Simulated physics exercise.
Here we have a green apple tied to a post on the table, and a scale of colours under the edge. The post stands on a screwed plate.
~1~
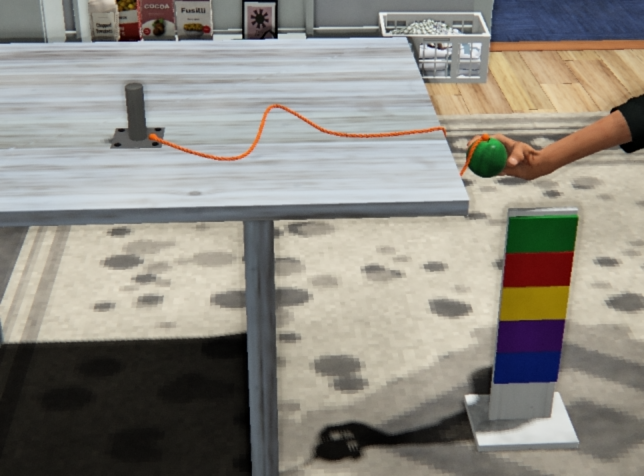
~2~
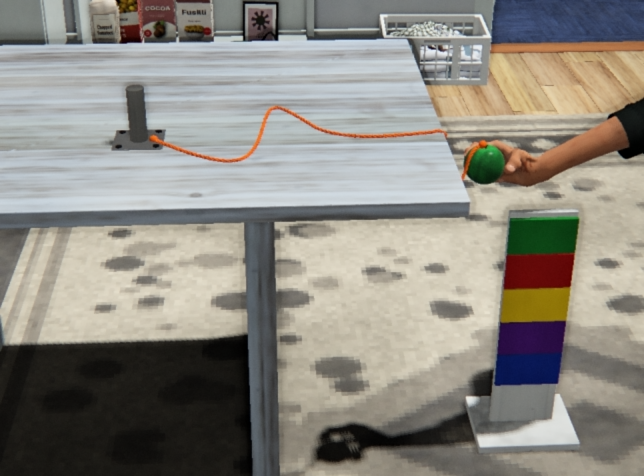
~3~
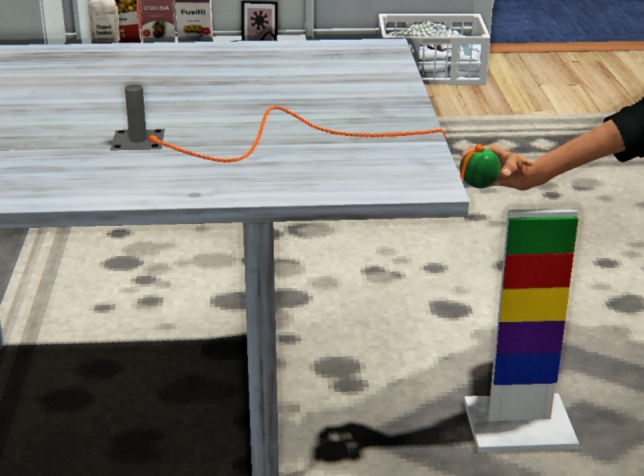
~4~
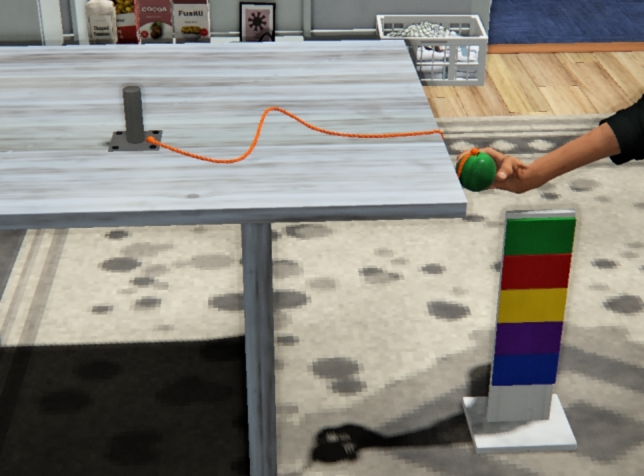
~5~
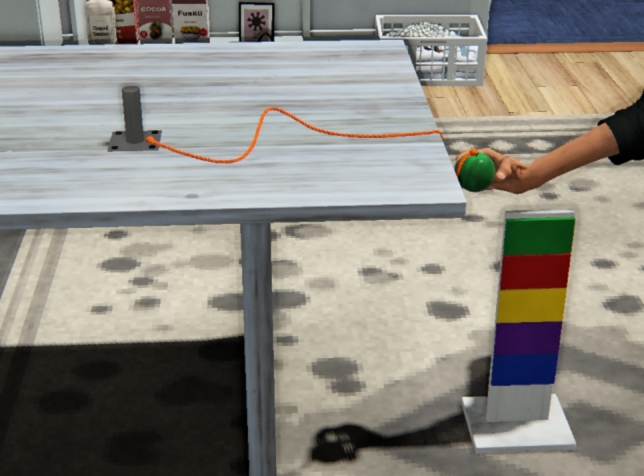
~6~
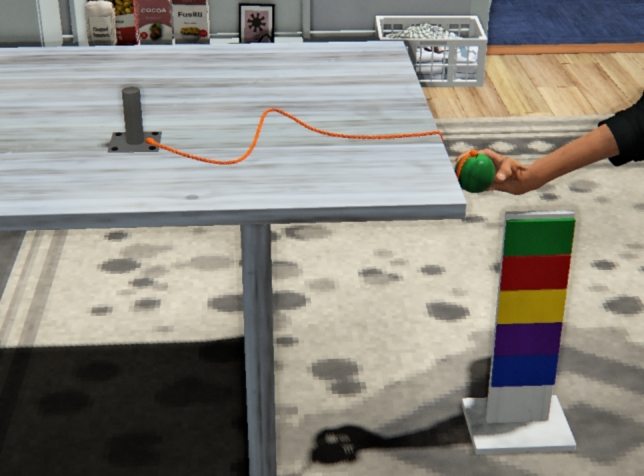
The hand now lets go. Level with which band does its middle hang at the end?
At blue.
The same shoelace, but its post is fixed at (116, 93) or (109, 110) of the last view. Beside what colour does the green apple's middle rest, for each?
Try by try: Purple; purple.
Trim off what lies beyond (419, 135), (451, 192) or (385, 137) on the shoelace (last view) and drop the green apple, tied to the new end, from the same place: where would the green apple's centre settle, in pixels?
The places are (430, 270), (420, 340) and (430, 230).
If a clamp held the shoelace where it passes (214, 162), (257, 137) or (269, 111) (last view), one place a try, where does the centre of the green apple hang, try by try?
About (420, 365), (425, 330) and (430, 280).
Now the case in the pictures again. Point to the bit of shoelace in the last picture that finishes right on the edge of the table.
The one at (302, 123).
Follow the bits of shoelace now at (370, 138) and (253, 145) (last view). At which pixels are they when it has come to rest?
Near (431, 204) and (299, 133).
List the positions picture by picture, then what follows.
Green apple (487, 157); green (543, 236); red (539, 271); yellow (535, 304); purple (531, 337); blue (528, 369), in the first frame.
Green apple (484, 164); shoelace through (190, 153) (258, 140) (291, 113) (365, 137) (445, 154), in the second frame.
Green apple (480, 168), in the third frame.
Green apple (476, 171); shoelace through (187, 154) (255, 141) (288, 114) (363, 136) (441, 156), in the fourth frame.
Green apple (475, 172), in the fifth frame.
Green apple (475, 173); shoelace through (186, 155) (255, 142) (287, 115) (363, 138) (440, 157), in the sixth frame.
Soon after, apple near (405, 364); level with purple.
After that, apple near (425, 387); level with blue.
In the end, apple near (418, 386); level with blue. Its centre hangs level with the blue band.
